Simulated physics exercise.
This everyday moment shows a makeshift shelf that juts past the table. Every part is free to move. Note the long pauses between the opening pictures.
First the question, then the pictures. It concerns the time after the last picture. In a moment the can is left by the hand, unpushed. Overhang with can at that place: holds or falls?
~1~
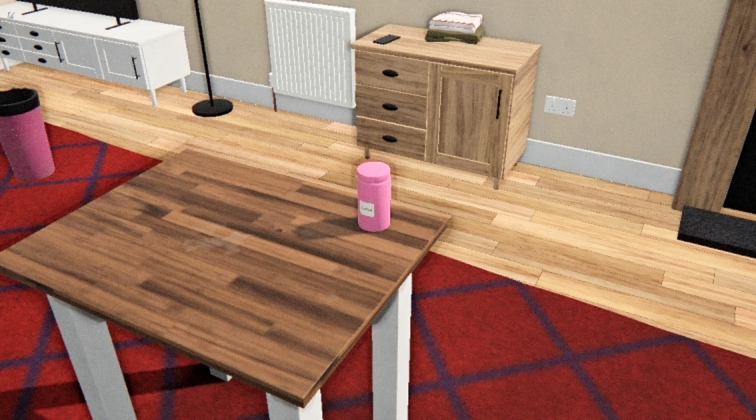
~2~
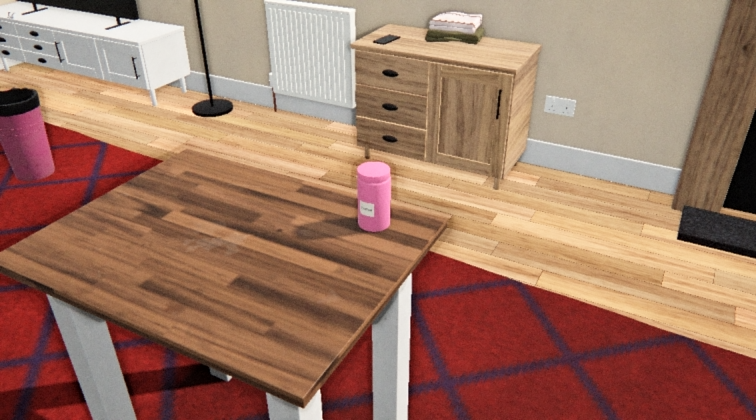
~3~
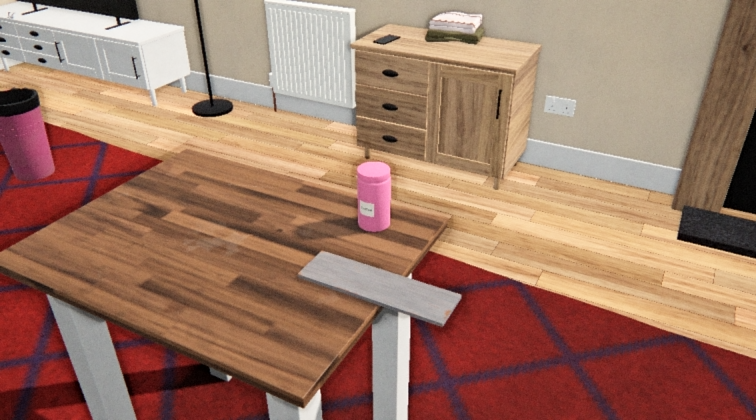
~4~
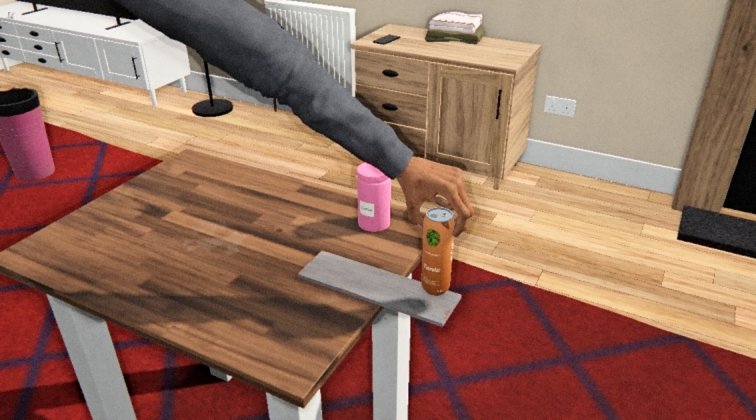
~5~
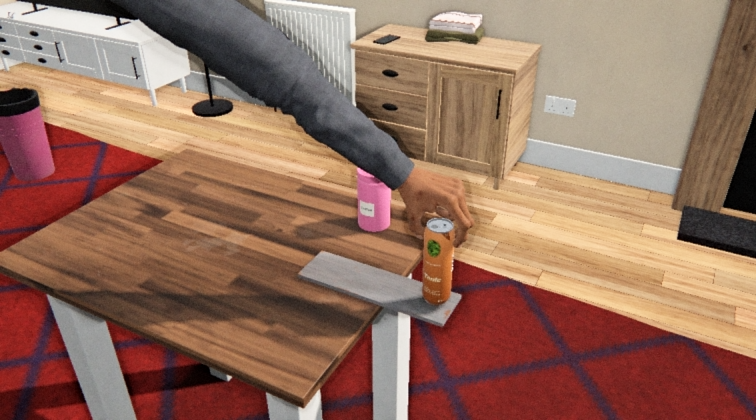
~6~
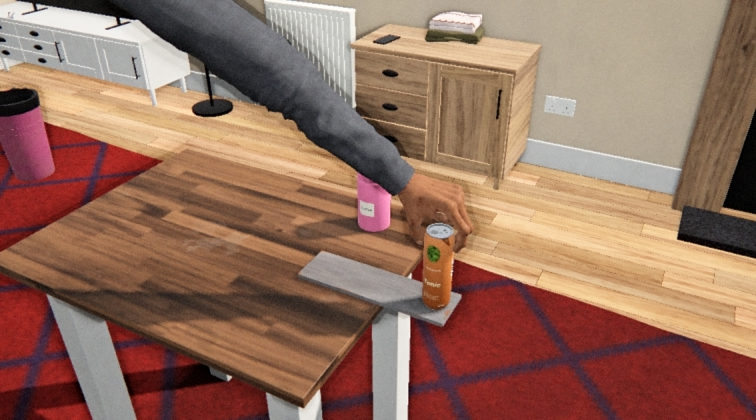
Yeah, that one doesn't stay on the table.
Then, 0.60 s on from there, orange can and grey board now down on the floor or falling.
Then, 0.80 s on from there, things are still on the move.
Then, 1.00 s on from there, as before.
In the end, down on the floor or falling, orange can and grey board; pink jar unmoved. The board goes over.
